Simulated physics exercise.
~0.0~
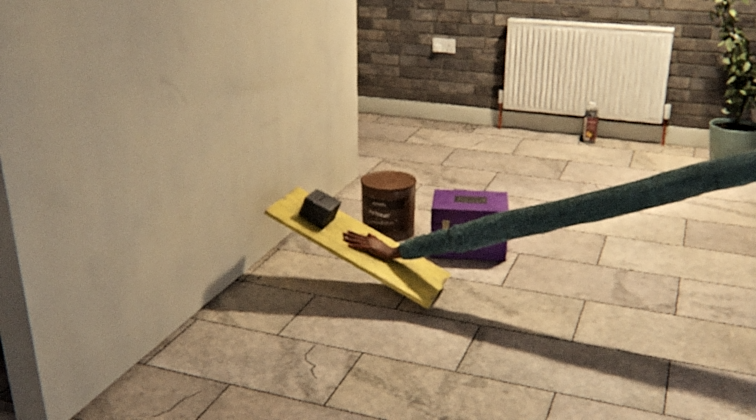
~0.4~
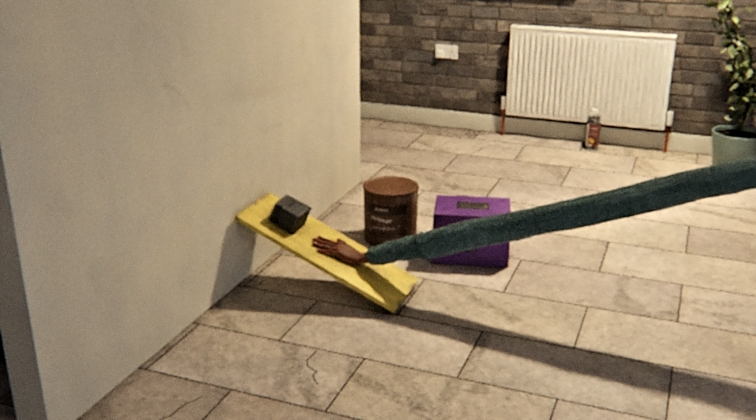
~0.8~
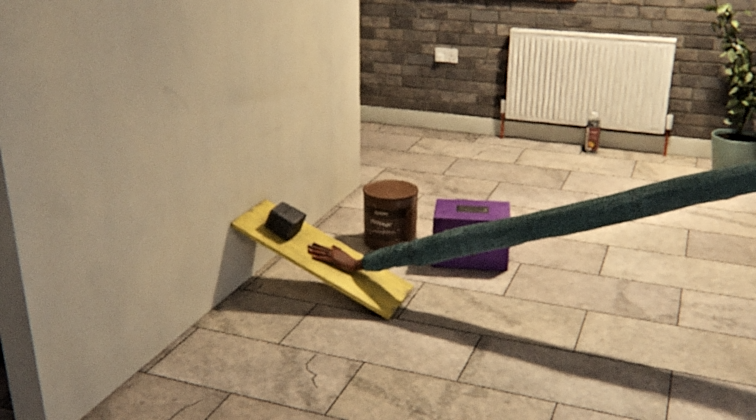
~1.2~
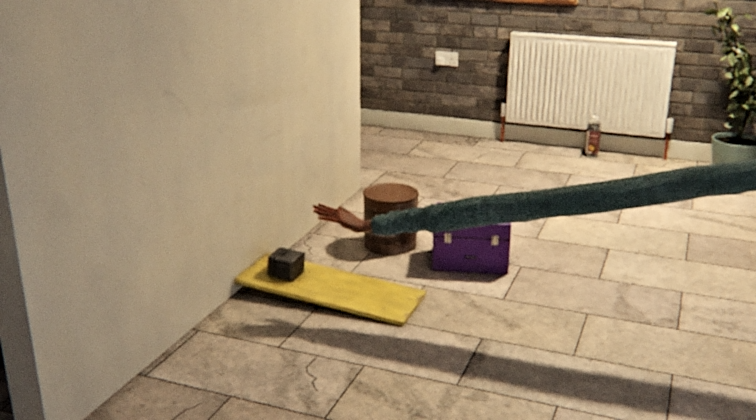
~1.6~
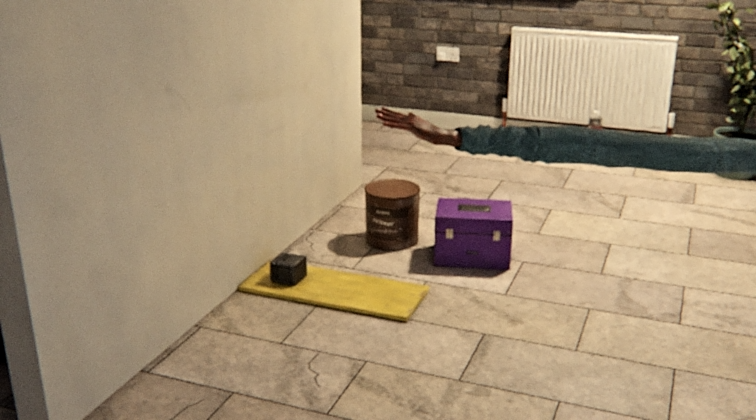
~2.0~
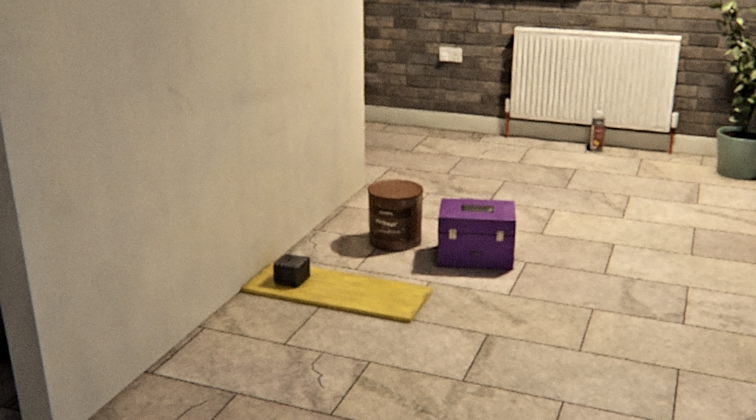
At first, a hand in a long teal sleeve holds a tilted yellow board with a small dark block resting on it, near a pale wall. A brown pail and a purple toolbox stand just behind. The hand moves the board left until its raised end meets the wall, keeping it at a slant. Then the hand lets go and draws back, and the board slips down toward the floor with the block still on top. The arm withdraws to the right and leaves. The board ends lying flat beside the wall, carrying the block, while the pail and toolbox remain in place.
